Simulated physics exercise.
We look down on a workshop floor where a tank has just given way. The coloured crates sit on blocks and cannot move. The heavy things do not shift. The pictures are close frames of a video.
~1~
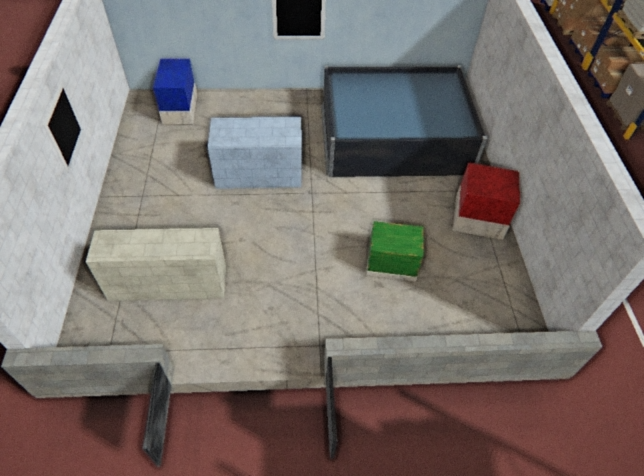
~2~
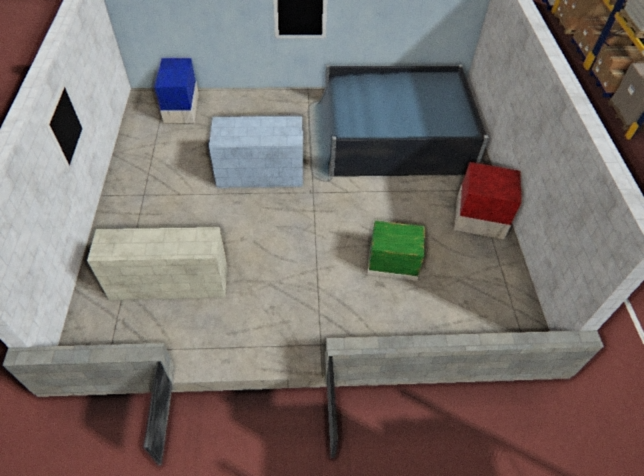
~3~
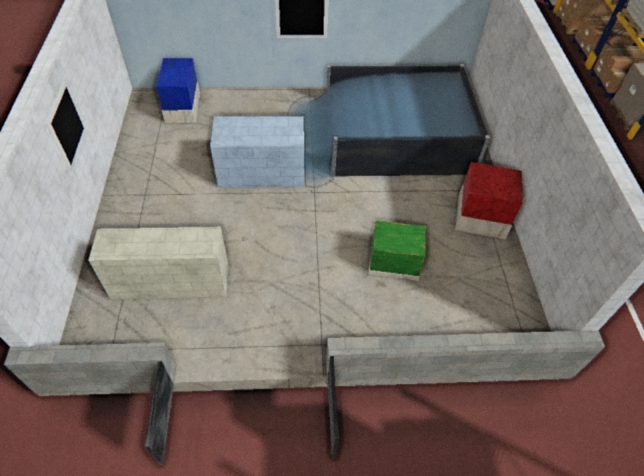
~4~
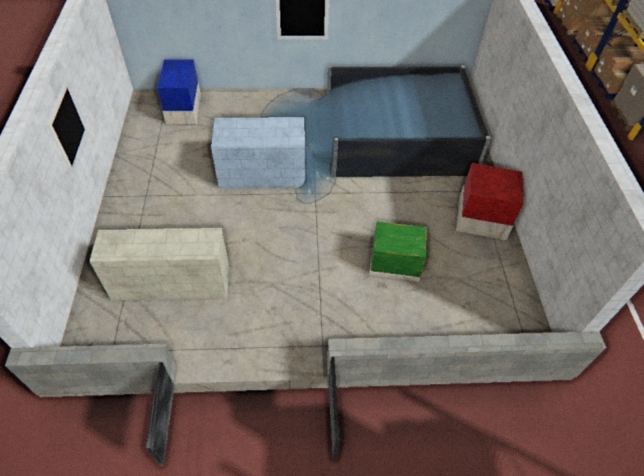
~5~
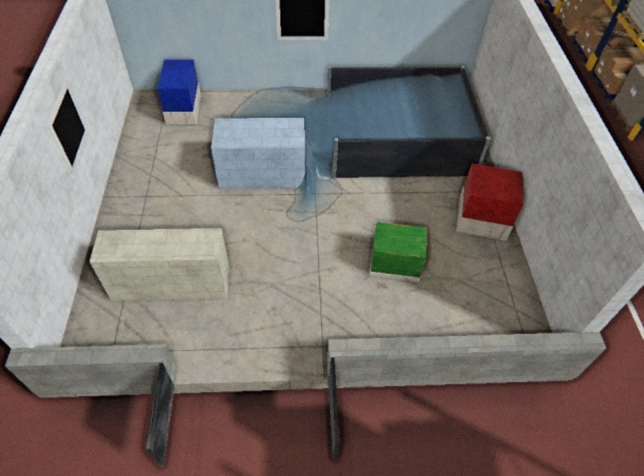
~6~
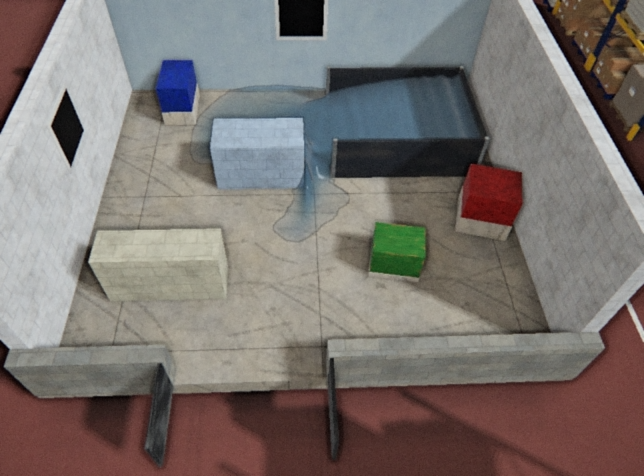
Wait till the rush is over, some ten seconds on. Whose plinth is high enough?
The green crate gets wet; the blue crate gets wet; the red crate stays dry.
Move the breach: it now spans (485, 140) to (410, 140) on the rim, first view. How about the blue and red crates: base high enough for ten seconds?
Then: The blue crate stays dry, the red crate is topped.
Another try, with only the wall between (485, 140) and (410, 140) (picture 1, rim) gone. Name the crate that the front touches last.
That is the crate marked blue.
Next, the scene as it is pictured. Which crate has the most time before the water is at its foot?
I say the red-painted one.
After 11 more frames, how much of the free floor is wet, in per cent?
Near 55 in a hundred.
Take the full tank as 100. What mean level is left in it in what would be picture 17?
I make it 38 per cent.
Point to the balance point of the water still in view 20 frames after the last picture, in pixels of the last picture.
At about (258, 155).
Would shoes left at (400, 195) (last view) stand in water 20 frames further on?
Answer: Not flooded.
A moment on, water covers 40 % of the floor; the green crate water round its plinth, the blue crate water round its plinth, the red crate not reached.
Next, water covers 55 % of the floor; the green crate water round its plinth, the blue crate water round its plinth, the red crate water round its plinth.
Then, water covers 75 % of the floor; the green crate water round its plinth, the blue crate water round its plinth, the red crate water round its plinth.
Later, water covers 95 % of the floor; the green crate water round its plinth, the blue crate water round its plinth, the red crate water round its plinth.
In the end, water covers 100 % of the floor; the green crate was topped, the blue crate was topped, the red crate stayed above the water.
